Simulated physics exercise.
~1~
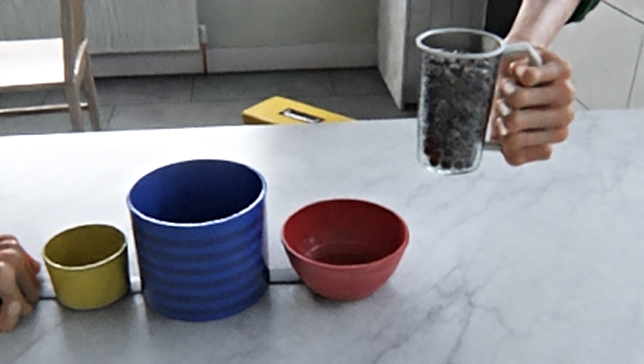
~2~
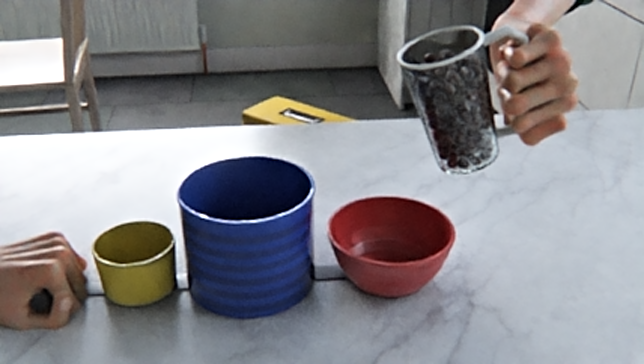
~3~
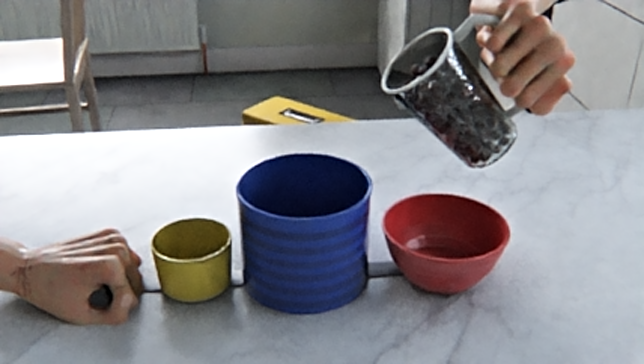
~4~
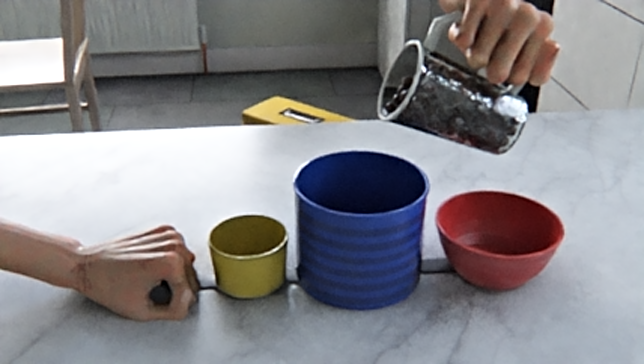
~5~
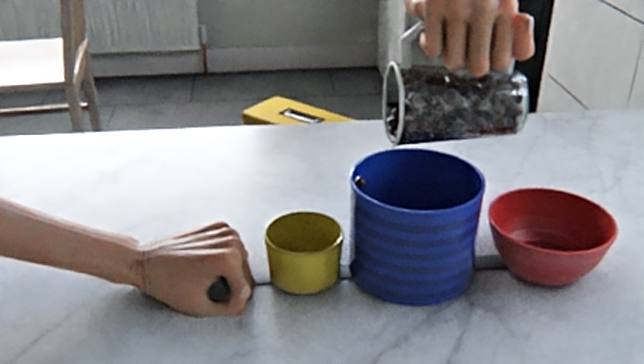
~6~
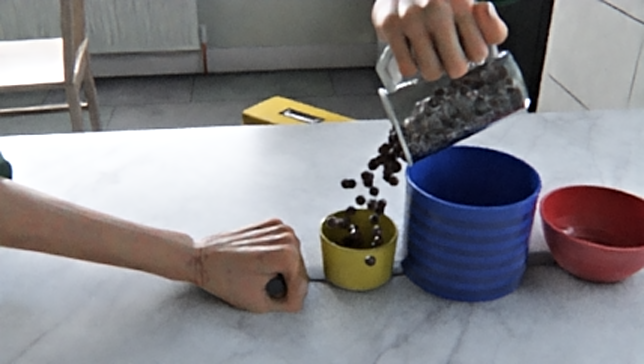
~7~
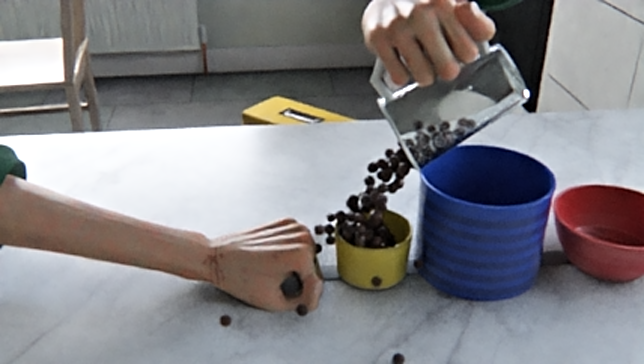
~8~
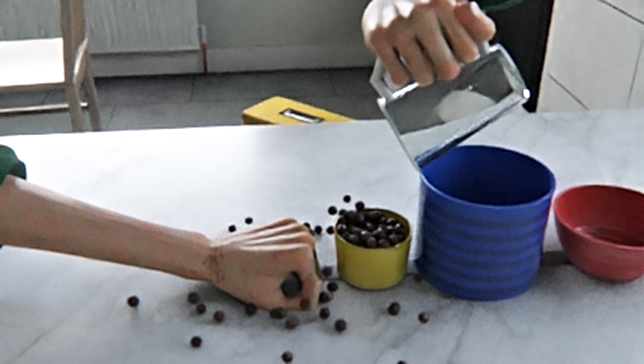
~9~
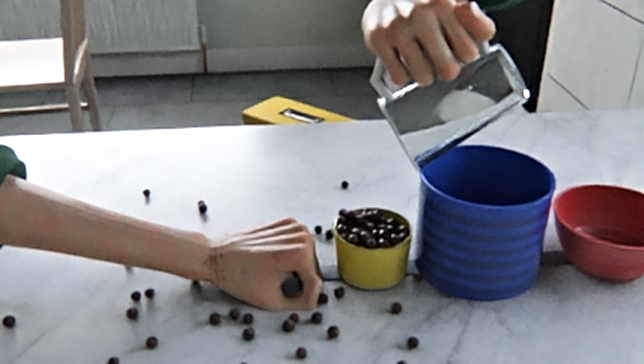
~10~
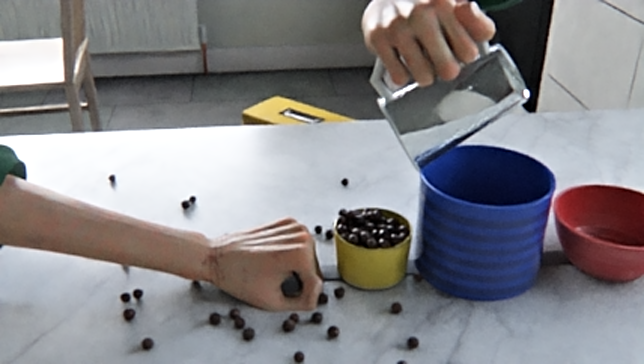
In a kitchen, seen from slightly above by a still camera, a pale marbled table holds a yellow dish, a blue pot and a red bowl in a row from left to right. One hand at the left slides the joined row to the right, while another hand tips a clear cup full of dark chocolate balls. The balls pour into the yellow dish as the row slows to a stop, and some spill over and roll across the table. Finally, the cup hangs empty and tilted, most balls fill the yellow dish, and the rest lie scattered around.
